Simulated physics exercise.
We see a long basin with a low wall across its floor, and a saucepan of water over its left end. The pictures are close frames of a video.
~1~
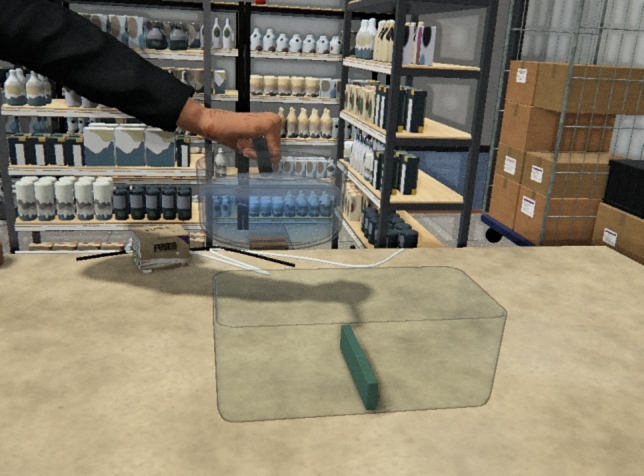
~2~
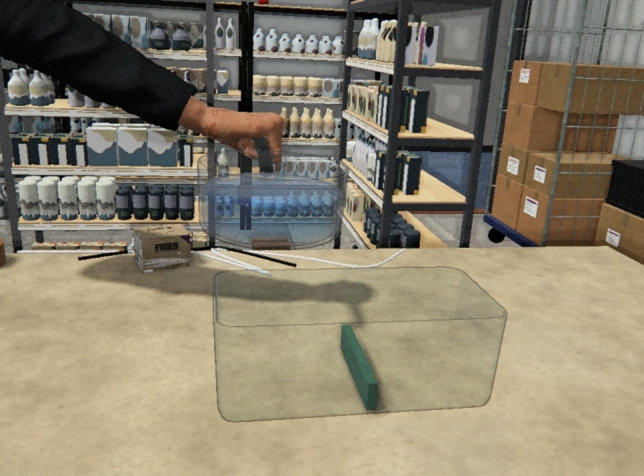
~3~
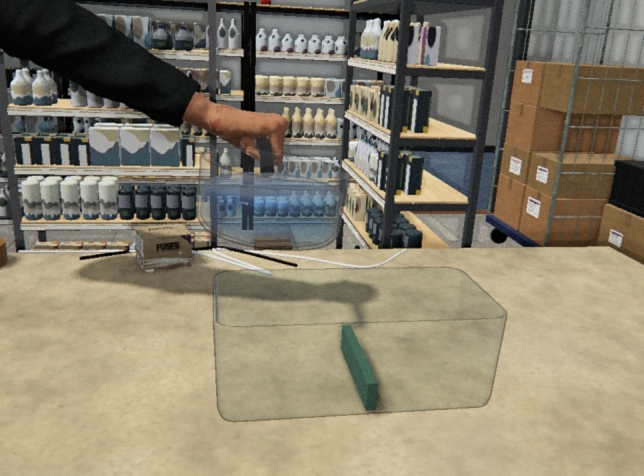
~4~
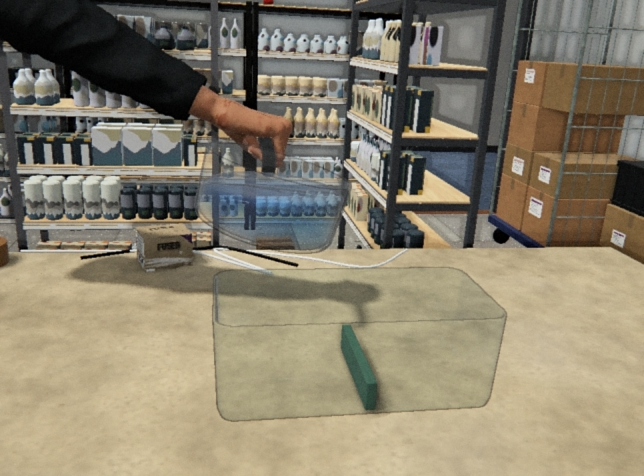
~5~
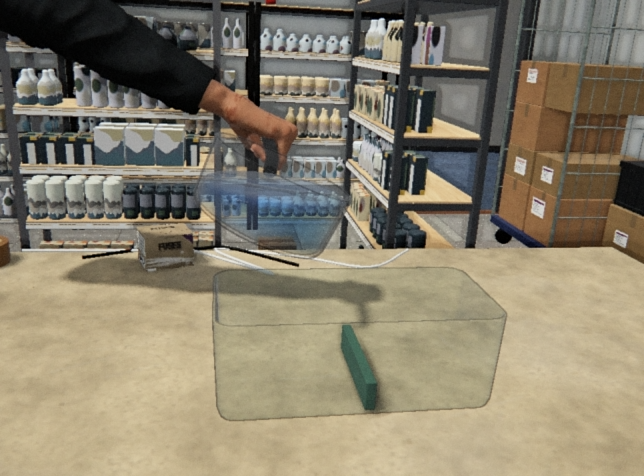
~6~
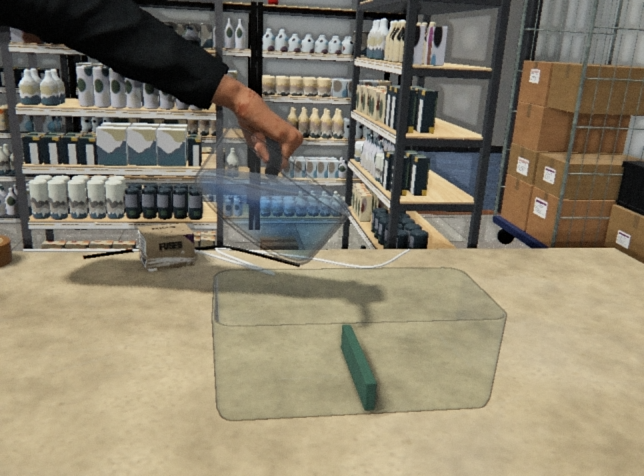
A hand gradually tilts a clear container of water rightward above a long transparent basin.
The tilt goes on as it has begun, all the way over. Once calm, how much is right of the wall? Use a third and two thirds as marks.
In the end from a third to two thirds is right of the wall.
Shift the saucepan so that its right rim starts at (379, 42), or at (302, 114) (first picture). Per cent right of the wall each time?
In turn 65 and 20 in a hundred.
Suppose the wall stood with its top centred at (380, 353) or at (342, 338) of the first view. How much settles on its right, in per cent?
The first gives 25 %, the second 60 %.
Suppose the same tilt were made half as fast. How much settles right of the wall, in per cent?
Roughly 65 in a hundred.
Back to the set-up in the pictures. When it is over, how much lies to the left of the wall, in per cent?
About 50 per cent.
A moment on, the tilt is 100° and 20 per cent is still to pour, 13 is left of the wall and 31 right of it.
Next, the tilt is 105° and 5 per cent is still to pour, 39 is left of the wall and 48 right of it.
Then the tilt is 105° and 1 per cent is still to pour, 48 is left of the wall and 47 right of it.
Later the tilt is 105° and 0 per cent is still to pour, 51 is left of the wall and 46 right of it.
Finally, 52 per cent lies left of the wall, 46 right of it and 2 outside.
